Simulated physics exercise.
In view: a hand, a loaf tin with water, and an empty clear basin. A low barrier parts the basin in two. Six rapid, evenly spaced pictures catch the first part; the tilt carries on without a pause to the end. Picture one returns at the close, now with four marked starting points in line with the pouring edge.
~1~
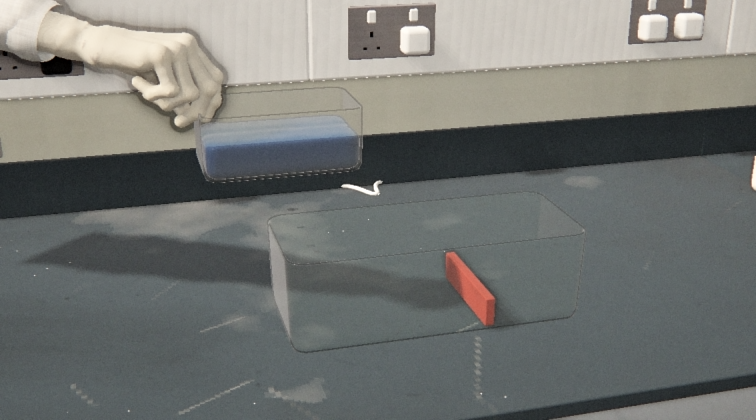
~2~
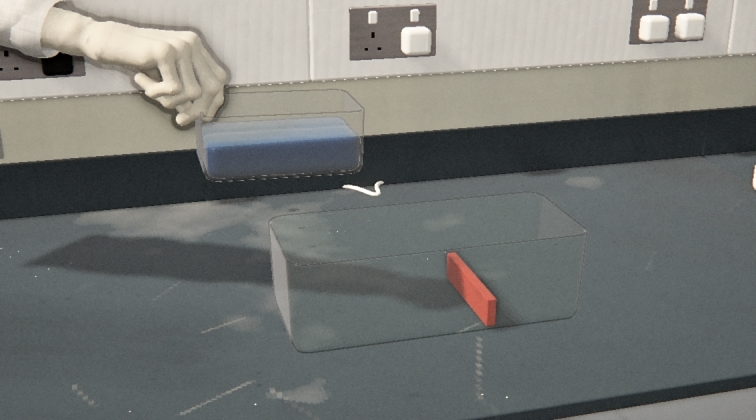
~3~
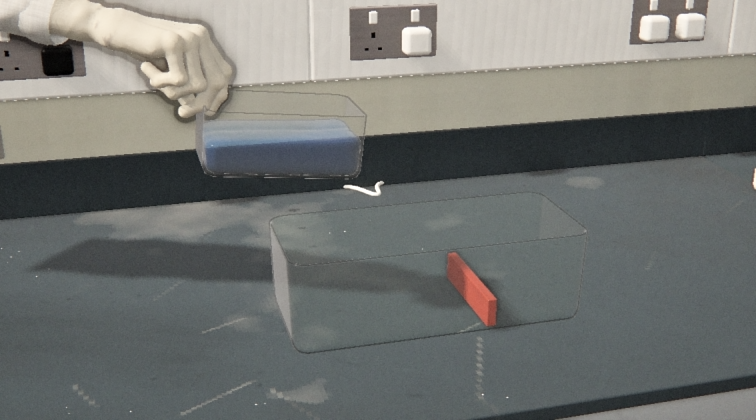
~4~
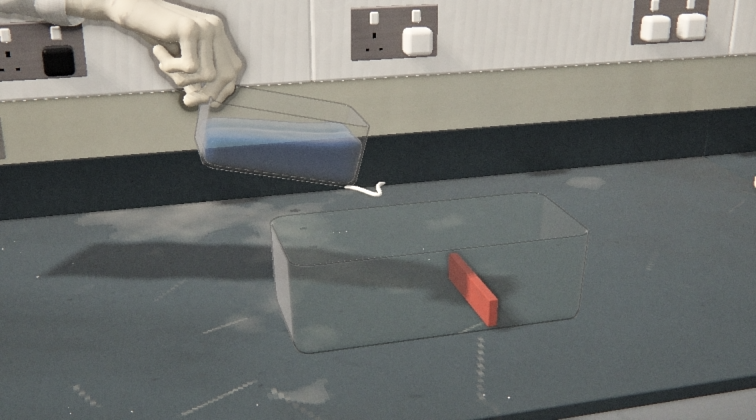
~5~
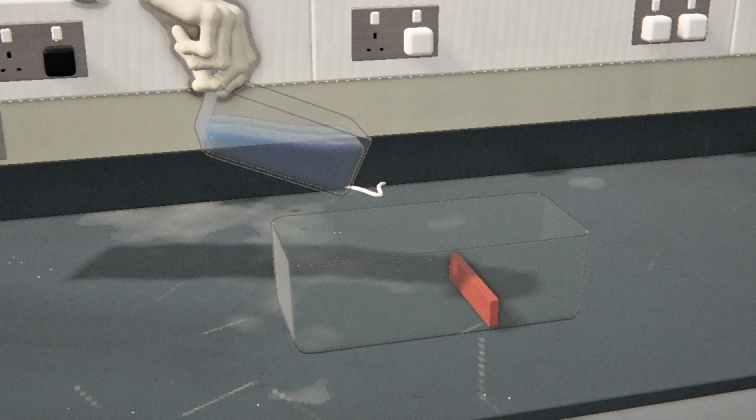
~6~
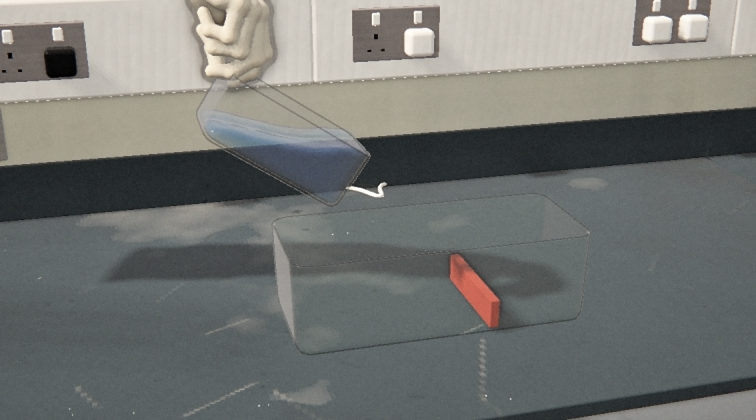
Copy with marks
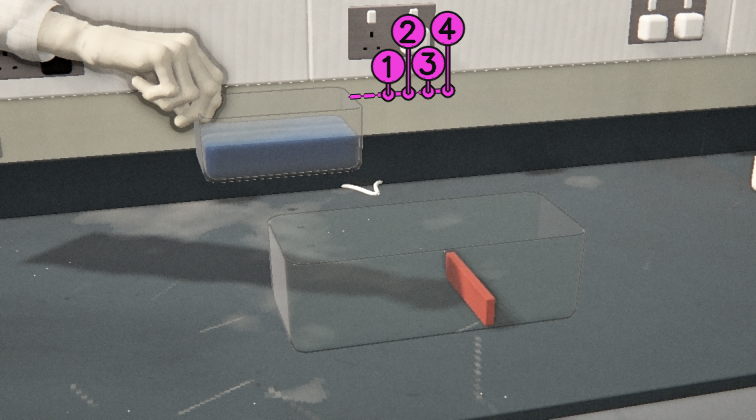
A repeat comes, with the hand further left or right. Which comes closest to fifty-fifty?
4 is best.
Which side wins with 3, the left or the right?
The left one.
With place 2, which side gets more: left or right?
The left side.
On the marked copy, 1 at (388, 94); 2 at (408, 93); 3 at (428, 91); 4 at (447, 90).
Choosing 1, about 80 % ends left of the wall and 13 % right of it; 7 % is lost outside.
Choosing 2, about 83 % ends left of the wall and 13 % right of it; 4 % is lost outside.
Choosing 3, about 71 % ends left of the wall and 27 % right of it.
Choosing 4, about 51 % ends left of the wall and 46 % right of it; 3 % is lost outside.
